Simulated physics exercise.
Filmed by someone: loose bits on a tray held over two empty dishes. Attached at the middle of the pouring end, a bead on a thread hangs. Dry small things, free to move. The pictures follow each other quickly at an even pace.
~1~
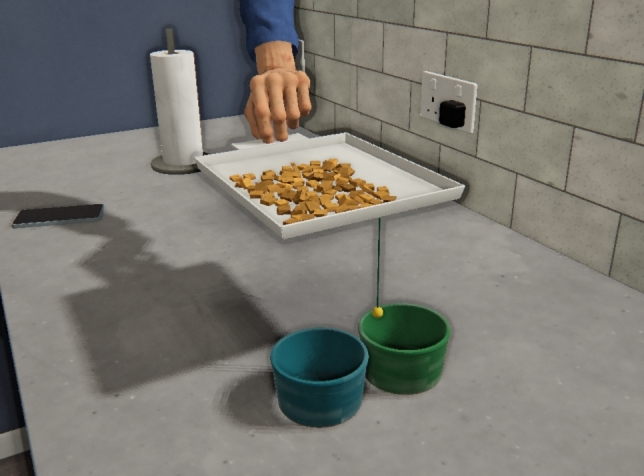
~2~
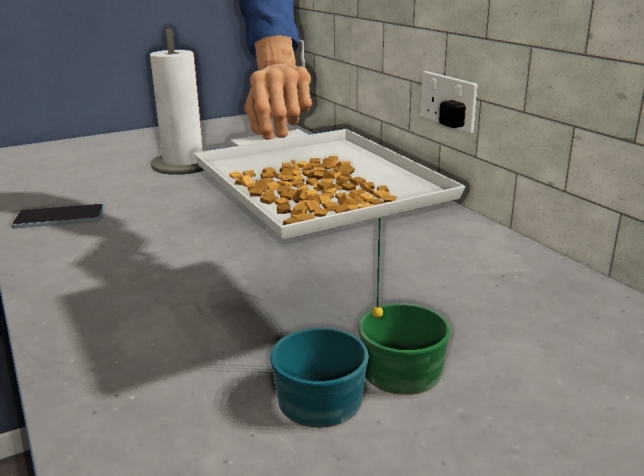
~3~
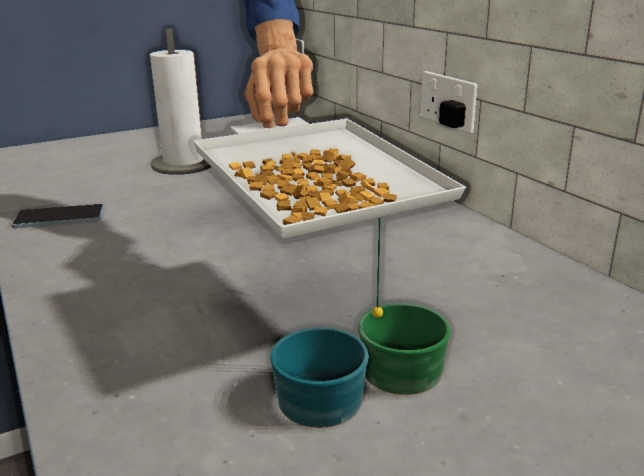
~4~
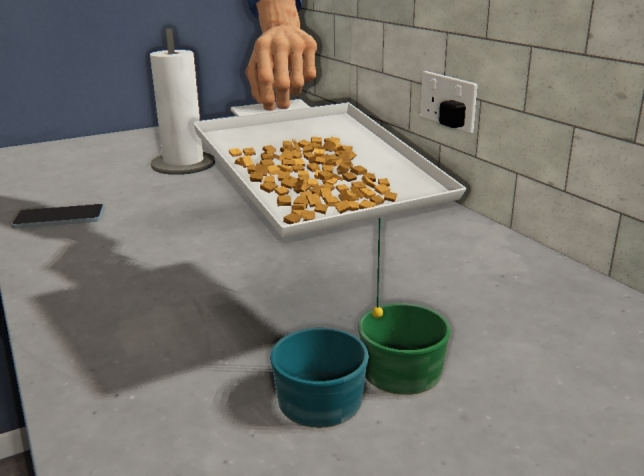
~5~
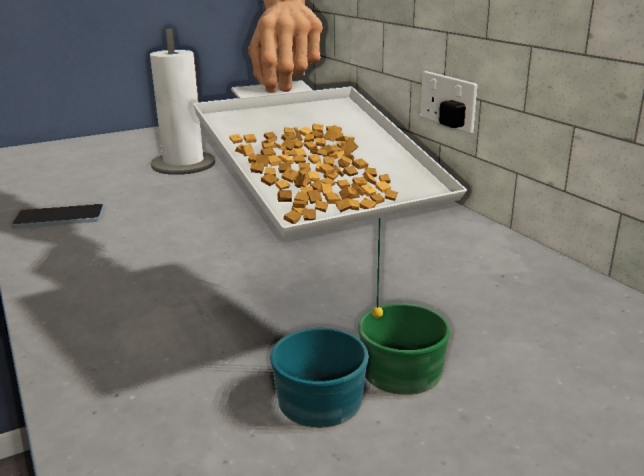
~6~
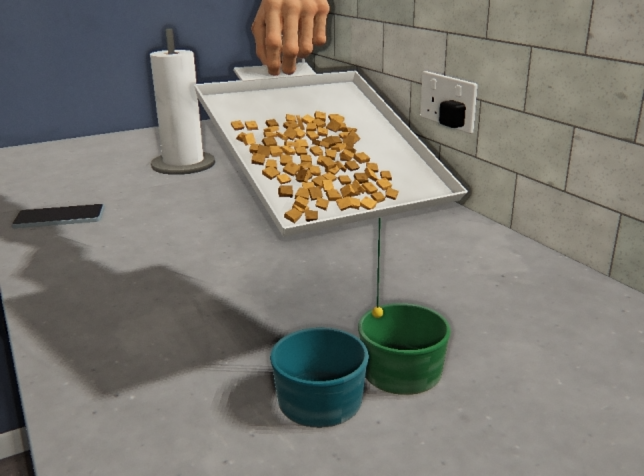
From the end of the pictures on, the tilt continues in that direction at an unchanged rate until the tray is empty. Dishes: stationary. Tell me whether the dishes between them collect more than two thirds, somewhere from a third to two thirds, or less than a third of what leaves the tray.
Between them they collect from a third to two thirds.
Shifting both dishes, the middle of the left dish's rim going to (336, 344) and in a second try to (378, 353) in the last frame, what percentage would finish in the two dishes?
I'd say about 40 percent, followed by about 80 percent.
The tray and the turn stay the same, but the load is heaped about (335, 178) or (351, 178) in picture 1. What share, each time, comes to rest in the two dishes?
30 % and 40 %.
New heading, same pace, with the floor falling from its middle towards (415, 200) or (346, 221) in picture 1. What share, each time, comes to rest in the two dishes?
The share is 20 per cent in the first and 70 per cent in the second.
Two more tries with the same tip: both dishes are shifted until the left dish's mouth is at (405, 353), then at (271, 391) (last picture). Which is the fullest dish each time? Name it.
Place one: The leftmost one; place two: The rightmost one.
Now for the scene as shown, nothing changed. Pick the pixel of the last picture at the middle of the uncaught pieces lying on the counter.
My estimate puts the centre near (426, 410).
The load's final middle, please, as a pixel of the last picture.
(408, 385).
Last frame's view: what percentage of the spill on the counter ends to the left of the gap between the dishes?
10 per cent, roughly.
Just after the last frame, tray tipped steeply; almost all on the tray; just a few in the air.
A moment on, tray tipped past a quarter turn; roughly a quarter on the tray; about a tenth in the left dish; about a tenth in the right dish; roughly a third outside both; roughly a quarter in the air.
Further on, tray tipped past a quarter turn; roughly a quarter in the left dish; roughly a quarter in the right dish; roughly half outside both.
When it is over, tray tipped past a quarter turn; roughly a quarter in the left dish; roughly a quarter in the right dish; roughly half outside both.
